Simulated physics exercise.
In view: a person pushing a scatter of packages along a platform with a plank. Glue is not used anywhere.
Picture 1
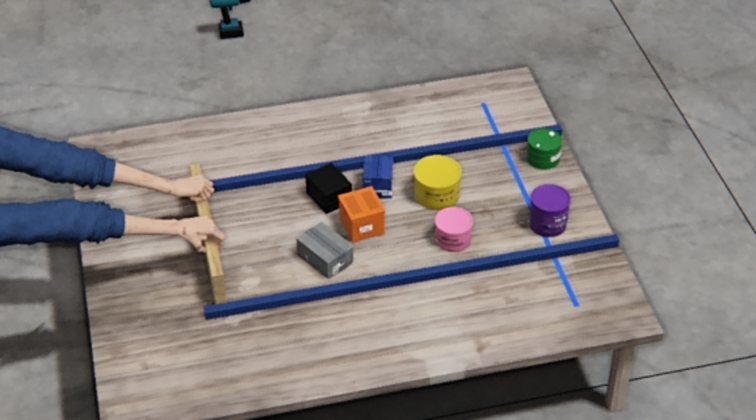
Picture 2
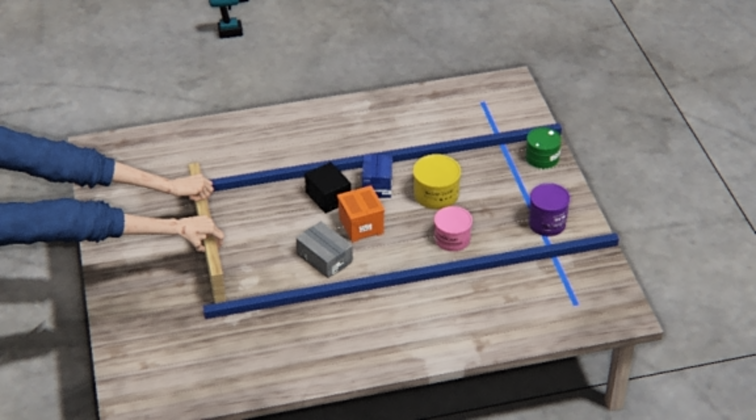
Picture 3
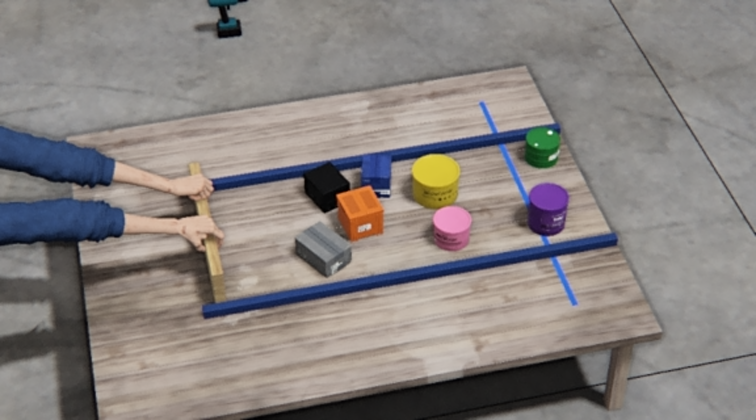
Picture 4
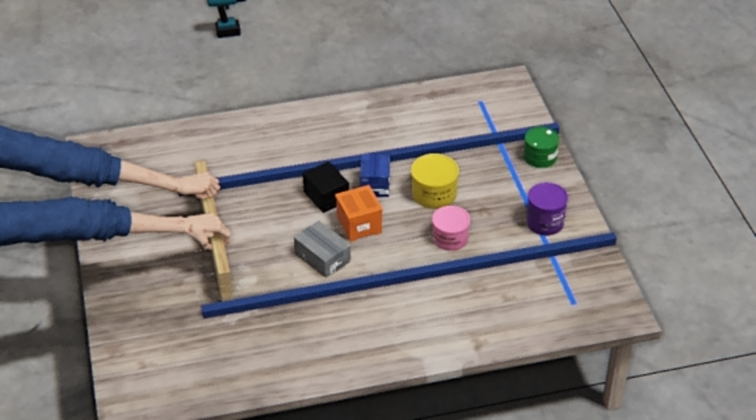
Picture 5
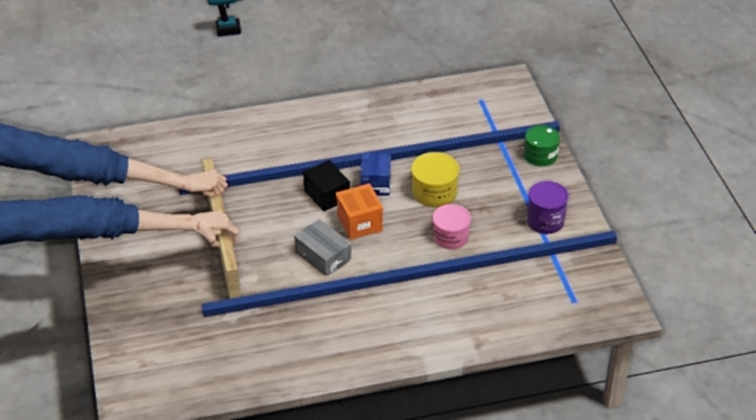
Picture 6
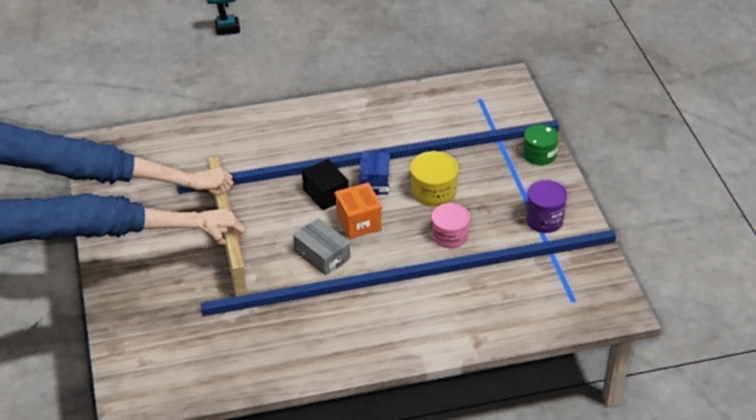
The clip shows two hands gripping a wooden plank at the left of a table between blue rails, first holding still, then sliding it slightly right toward scattered colourful boxes and round containers, which stay essentially in place.
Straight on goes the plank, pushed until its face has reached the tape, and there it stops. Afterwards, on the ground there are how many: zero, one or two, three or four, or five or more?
You'd find the ones that came down come in at a one or two here.
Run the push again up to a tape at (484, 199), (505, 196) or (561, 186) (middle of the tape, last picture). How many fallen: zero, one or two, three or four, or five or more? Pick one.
In the order of the places given: Not one; one or two; 5 or more.
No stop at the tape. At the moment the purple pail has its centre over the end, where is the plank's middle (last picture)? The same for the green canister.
Around (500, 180) first and around (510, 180) second.
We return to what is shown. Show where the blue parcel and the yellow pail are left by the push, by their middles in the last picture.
Blue parcel: About (549, 136); yellow pail: About (571, 159).
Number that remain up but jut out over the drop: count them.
That'd be 2.
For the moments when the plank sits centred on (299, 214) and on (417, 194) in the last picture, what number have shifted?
At the first spot 1, then 6.
A little later, none off yet; green canister at rest near (541, 145); purple pail at rest near (546, 207); yellow pail at rest near (434, 179).
Next, none off yet; green canister at rest near (541, 145); purple pail at rest near (546, 207); yellow pail shifted a little near (448, 179).
Later still, none off yet; green canister at rest near (541, 145); purple pail shifted a little near (567, 203); yellow pail shifted well along near (515, 168).
When it is over, the number that fall off is one or two; down, purple pail and green canister.
